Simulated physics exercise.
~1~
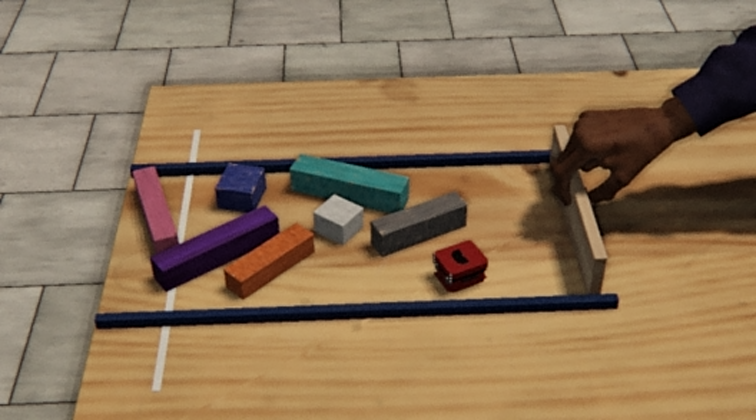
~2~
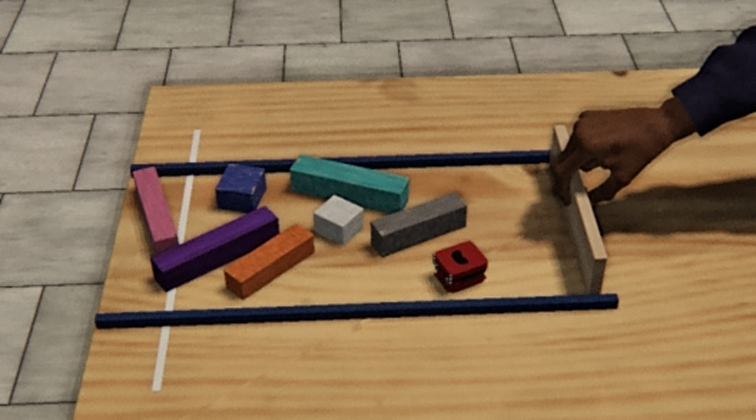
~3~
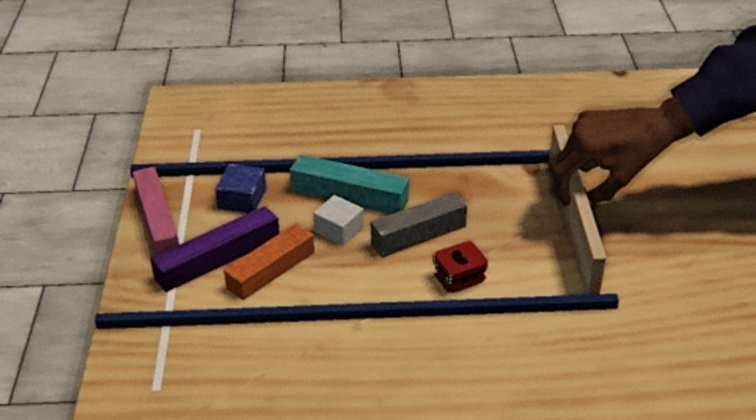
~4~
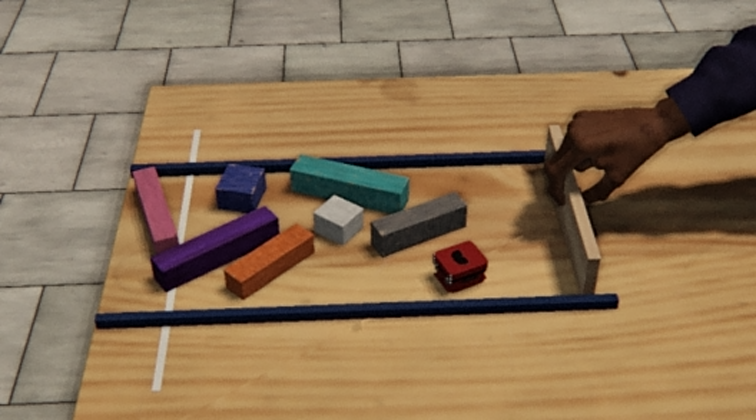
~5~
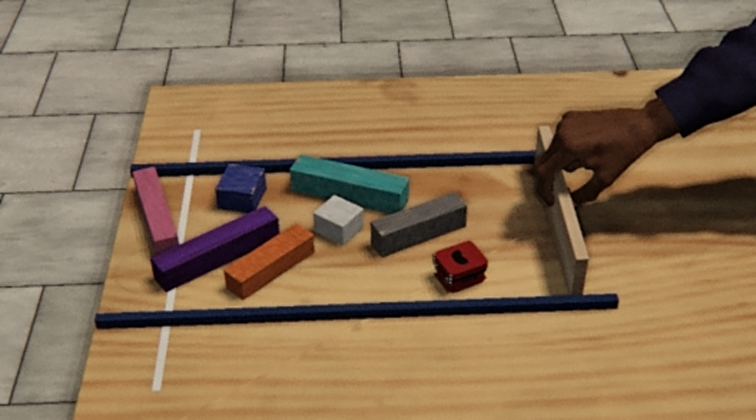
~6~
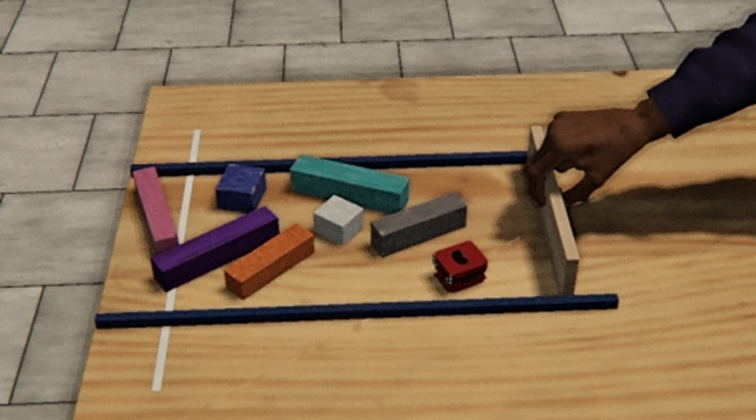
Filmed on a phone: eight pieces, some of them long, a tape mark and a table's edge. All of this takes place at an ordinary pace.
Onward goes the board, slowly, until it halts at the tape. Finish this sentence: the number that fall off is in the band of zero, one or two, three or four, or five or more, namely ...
Namely three or four.
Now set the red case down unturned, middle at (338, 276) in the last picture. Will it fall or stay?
In that case it keeps its place.
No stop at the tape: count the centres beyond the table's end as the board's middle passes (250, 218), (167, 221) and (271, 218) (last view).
Counts by place: 1 / 5 / 0.
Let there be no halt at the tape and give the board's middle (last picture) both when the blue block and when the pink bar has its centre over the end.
The middle is at (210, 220) when it's the blue block, and at (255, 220) when it's the pink bar.
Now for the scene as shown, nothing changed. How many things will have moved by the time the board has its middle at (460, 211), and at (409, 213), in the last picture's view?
2 and 3.
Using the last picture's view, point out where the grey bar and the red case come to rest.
The grey bar at (135, 247), the red case at (150, 278).
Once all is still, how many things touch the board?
The count is 3.
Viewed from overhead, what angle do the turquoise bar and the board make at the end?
I'd say it's about 50° out of line.
Soon after, none off yet; pink bar at rest near (156, 211); purple stick at rest near (217, 248); blue block at rest near (241, 189).
In the end, the number that fall off is three or four; gone, orange bar, blue block, purple stick and pink bar.
